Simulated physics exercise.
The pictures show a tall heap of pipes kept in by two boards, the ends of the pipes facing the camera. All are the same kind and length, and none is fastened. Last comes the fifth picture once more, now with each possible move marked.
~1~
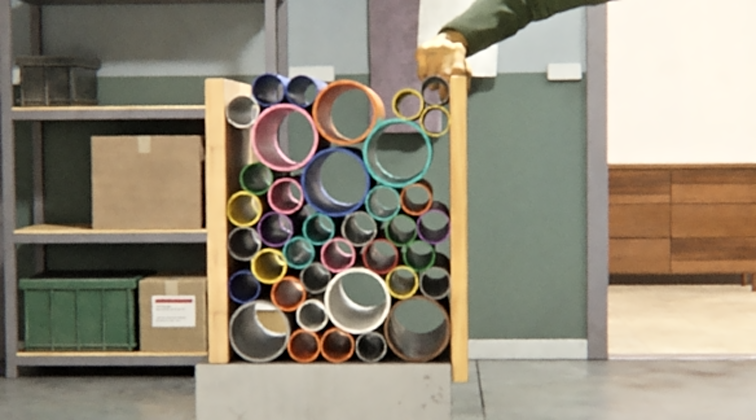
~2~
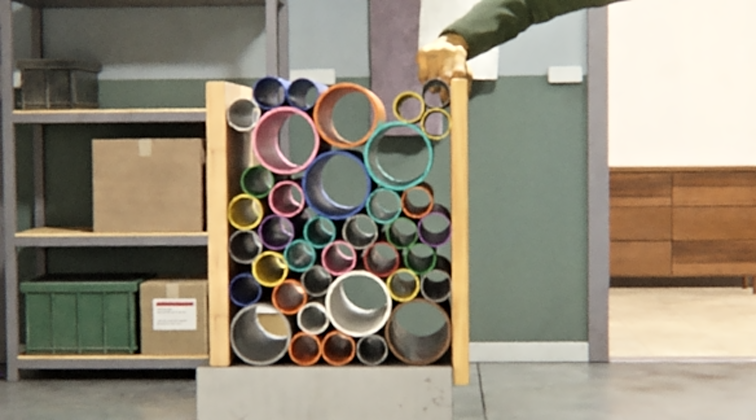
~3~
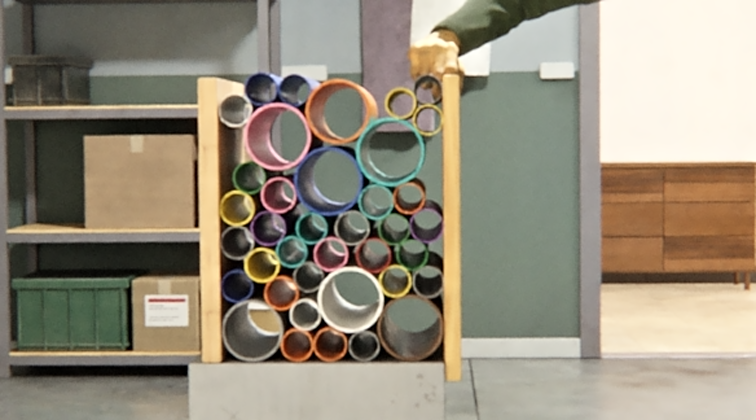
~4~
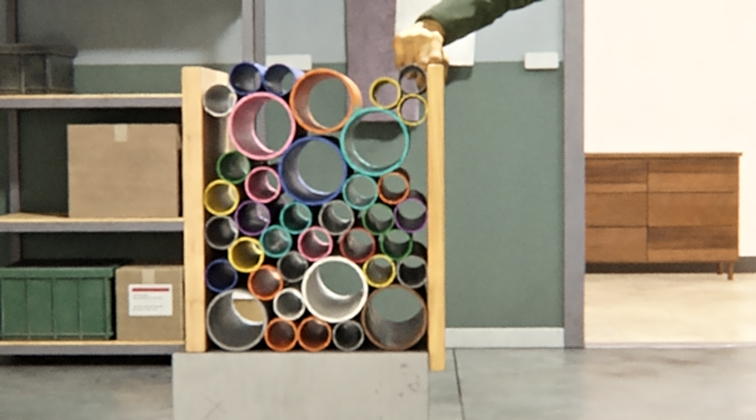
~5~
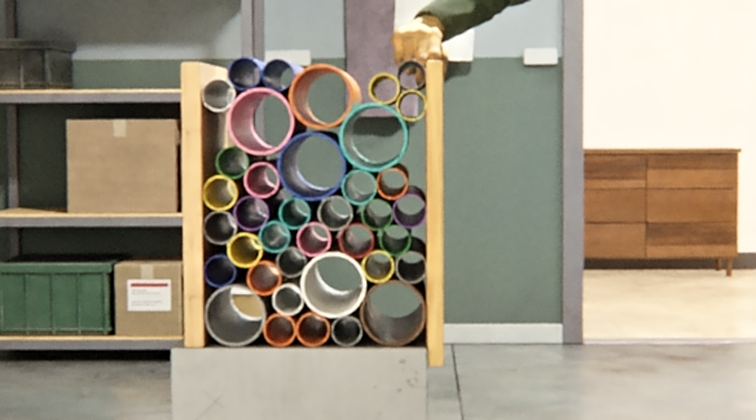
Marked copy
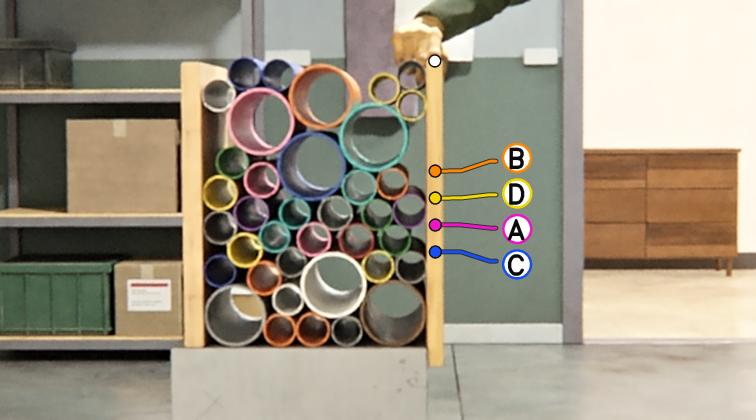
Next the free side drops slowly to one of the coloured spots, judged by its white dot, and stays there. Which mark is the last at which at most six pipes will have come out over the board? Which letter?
Down to A.
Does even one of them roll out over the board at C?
Yes, at C.
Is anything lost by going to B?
Yes, at B.
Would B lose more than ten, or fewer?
At B, fewer than ten.
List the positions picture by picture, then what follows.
In the first frame, side board (458, 221); a grey pipe (260, 331); a white pipe (358, 301).
In the second frame, a white pipe (359, 304); a yellow pipe (403, 285).
In the third frame, a pink pipe (331, 254); a turquoise pipe (312, 228).
In the fourth frame, a pink pipe (263, 185); a pink pipe (262, 126).
In the fifth frame, a grey pipe (412, 75); side board (434, 206); a grey pipe (235, 315).
On the marked copy, A at (435, 225); B at (435, 171); C at (436, 252); D at (435, 198); the white dot at (435, 61).
Following A. Soon after the start, top of the board (427, 132).
Later, top of the board (427, 211).
In the end, top of the board (427, 225), six out over the board.
As for the rest, B four out over the board; C more than six out over the board; D six out over the board.
